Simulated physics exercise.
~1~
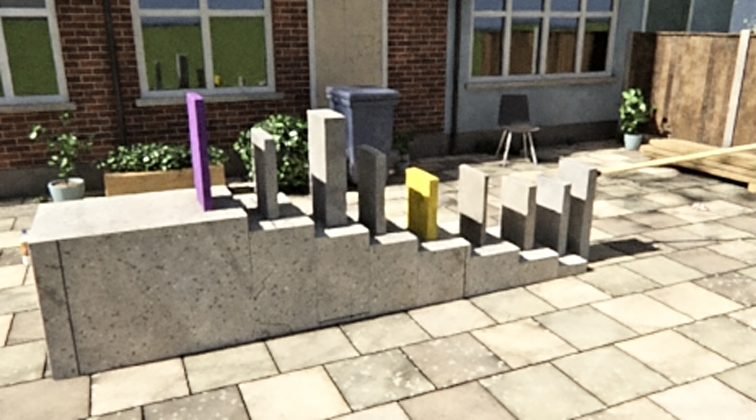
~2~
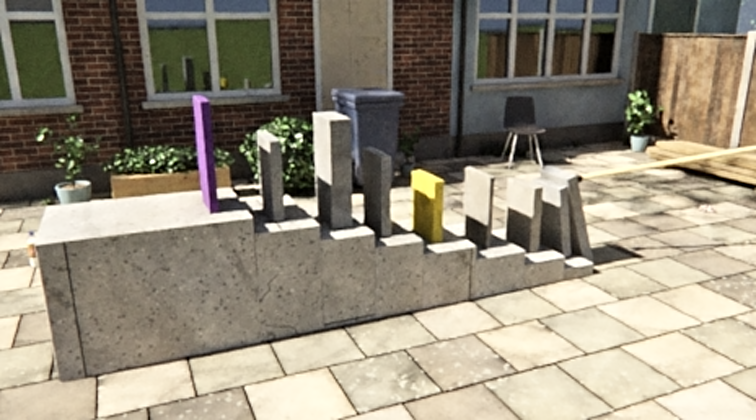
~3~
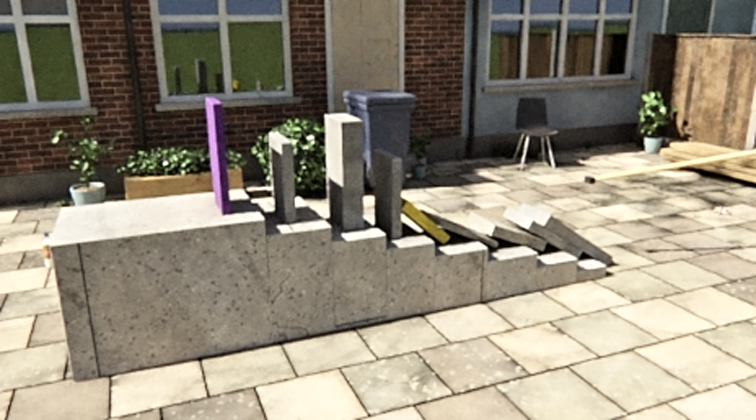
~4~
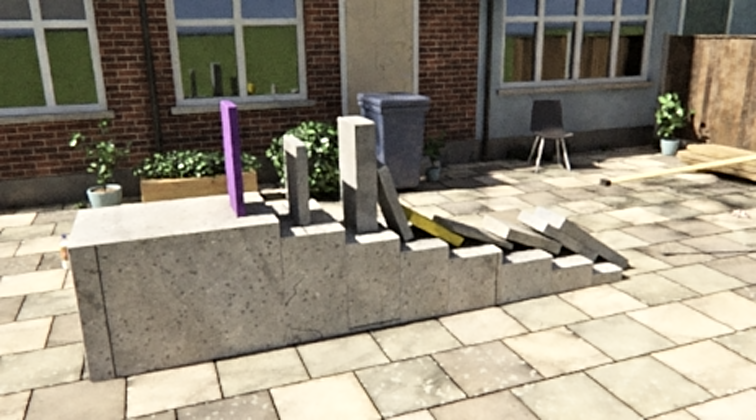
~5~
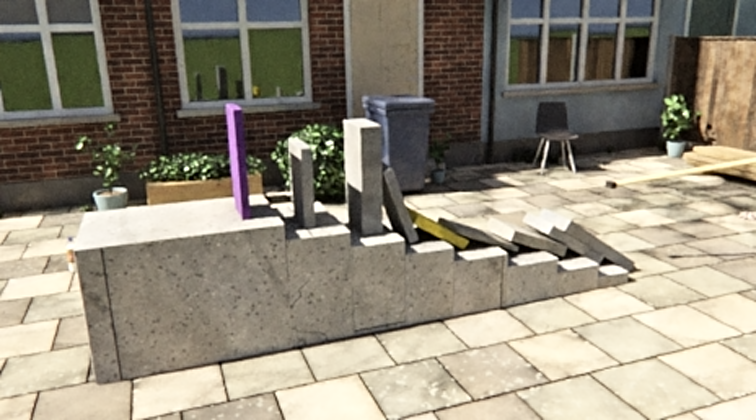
On a sunny paved patio outside a brick building, upright slabs lined a flight of low steps until those at the bottom toppled leftward up the steps, one after another, knocking the yellow one over, while the purple one at the top stayed standing.
